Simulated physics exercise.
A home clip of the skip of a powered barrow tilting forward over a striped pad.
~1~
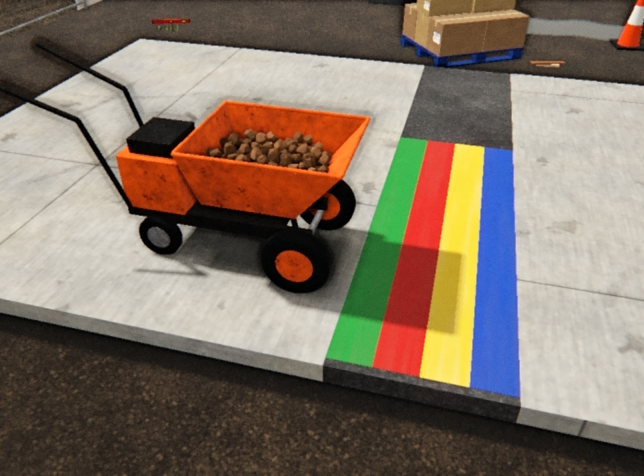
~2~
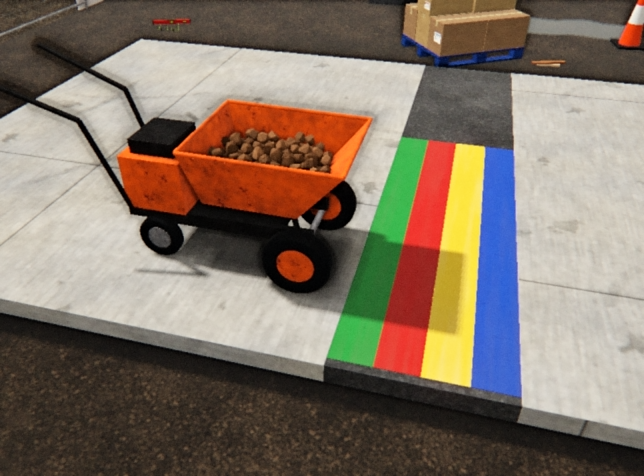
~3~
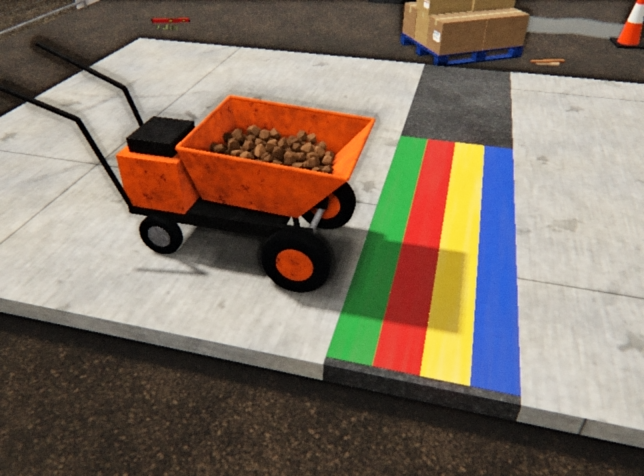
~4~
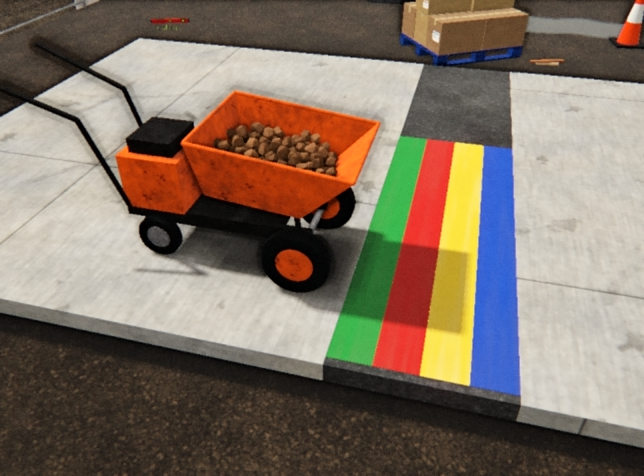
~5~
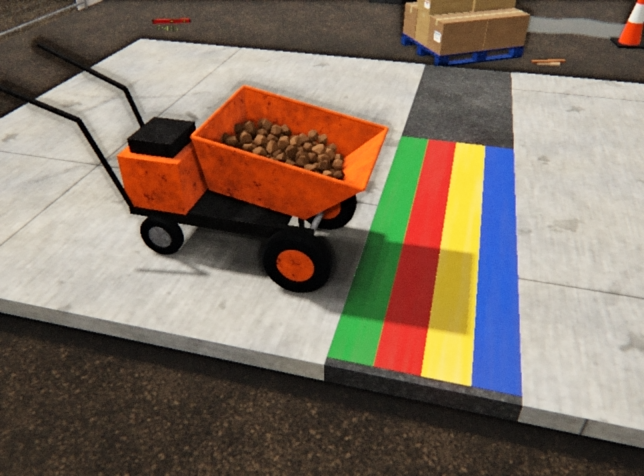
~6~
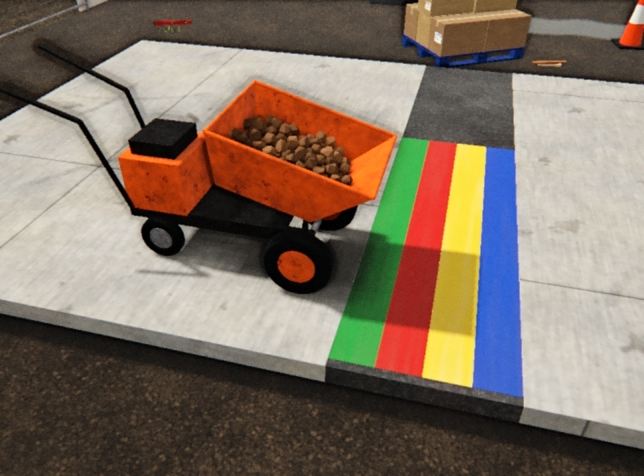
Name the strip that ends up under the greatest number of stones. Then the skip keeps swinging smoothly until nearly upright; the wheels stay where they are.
That would be the yellow strip.
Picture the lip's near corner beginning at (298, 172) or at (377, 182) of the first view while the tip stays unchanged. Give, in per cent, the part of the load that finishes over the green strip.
That works out to 10 per cent for the first position and 0 per cent for the second.
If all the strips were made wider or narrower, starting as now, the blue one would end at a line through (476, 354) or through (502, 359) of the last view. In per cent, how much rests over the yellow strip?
I'd estimate some 20 per cent, and then some 30 per cent.
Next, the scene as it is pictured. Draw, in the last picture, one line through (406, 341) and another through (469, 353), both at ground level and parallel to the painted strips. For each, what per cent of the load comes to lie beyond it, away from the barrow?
First some 70, then 20 per cent.
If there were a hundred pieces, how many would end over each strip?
Split by strip in per cent: Green 0; red 15; yellow 35; blue 15.
Soon, skip tipped steeply; all in the skip.
A while on, skip tipped right over; most in the skip; a small part over the red strip; a small part over the yellow strip; a stray few over the blue strip.
Towards the end, skip tipped right over; about a third in the skip; a small part over the red strip; about a third over the yellow strip; a small part over the blue strip; a small part off the paint.
Finally, skip tipped right over; about a third in the skip; none over the green strip; a small part over the red strip; about a third over the yellow strip; a small part over the blue strip; a small part off the paint.
